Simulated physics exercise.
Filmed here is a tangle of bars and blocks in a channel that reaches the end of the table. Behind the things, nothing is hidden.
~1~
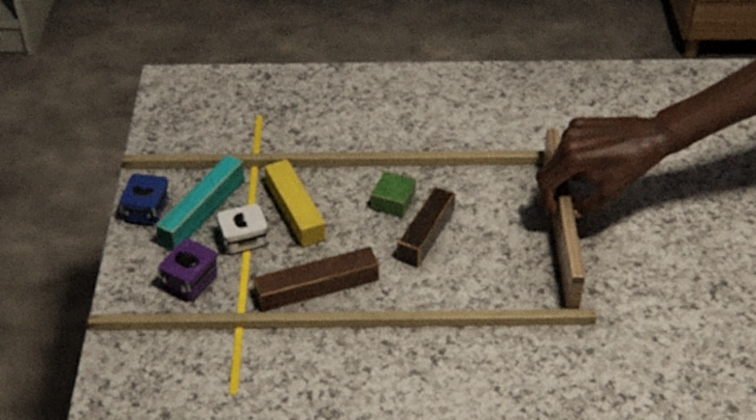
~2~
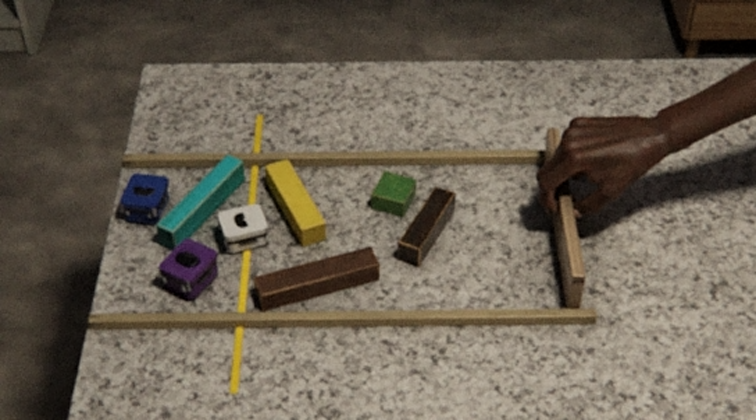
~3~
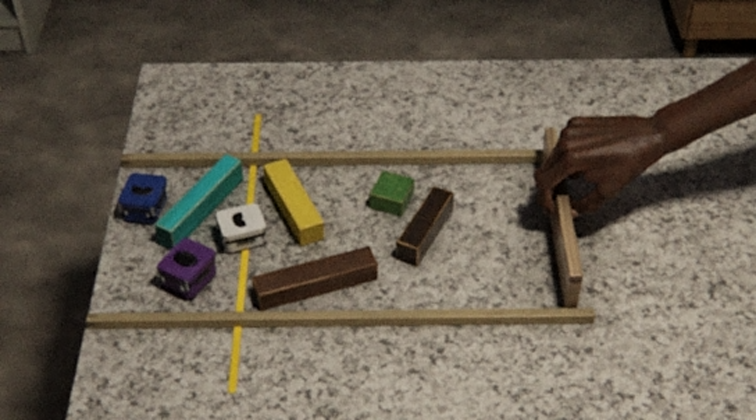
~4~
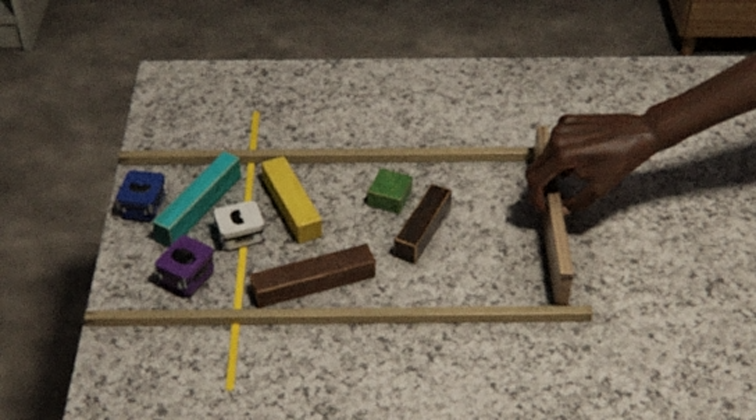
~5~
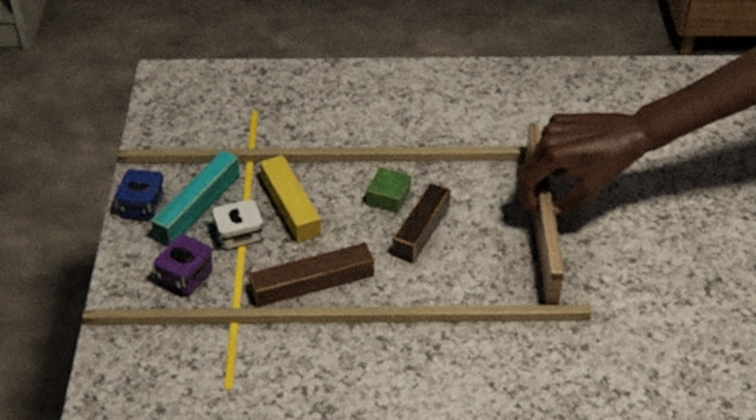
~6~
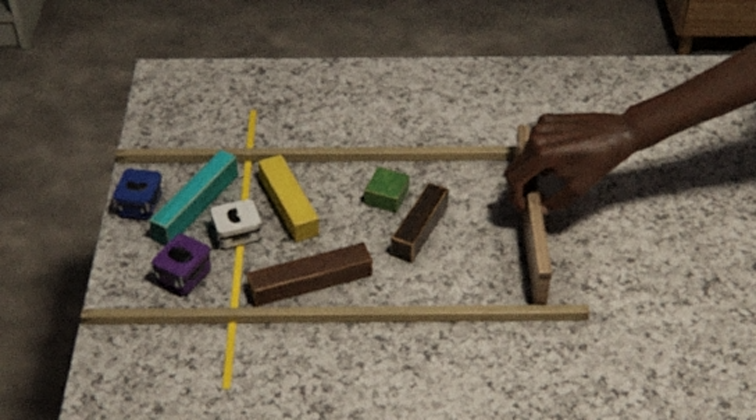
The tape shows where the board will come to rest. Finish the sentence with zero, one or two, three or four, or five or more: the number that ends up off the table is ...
The number that ends up off the table is zero.
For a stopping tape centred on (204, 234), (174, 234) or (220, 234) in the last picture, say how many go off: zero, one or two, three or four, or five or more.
Going tape by tape, I get either one or two, then 3 or 4, then either one or two.
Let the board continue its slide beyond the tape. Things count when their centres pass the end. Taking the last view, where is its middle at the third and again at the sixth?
At the first moment about (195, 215), at the next about (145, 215).
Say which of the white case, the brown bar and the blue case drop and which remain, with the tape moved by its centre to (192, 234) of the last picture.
The white case: It is still there. The brown bar: It is still there. The blue case: It is gone.
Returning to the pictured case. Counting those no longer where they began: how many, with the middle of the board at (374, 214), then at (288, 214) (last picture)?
Counting first: 3, next 7.
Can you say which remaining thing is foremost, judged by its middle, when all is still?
That would be the blue case.
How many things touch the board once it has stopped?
The figure is 2.
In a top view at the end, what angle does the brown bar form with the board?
I'd put it at about 70°.
Soon after, none off yet; blue case at rest near (139, 195); purple case at rest near (183, 265); turquoise stick at rest near (195, 197).
Then, none off yet; blue case at rest near (139, 195); purple case at rest near (179, 264); turquoise stick at rest near (195, 197).
At rest, the number that fall off is zero.
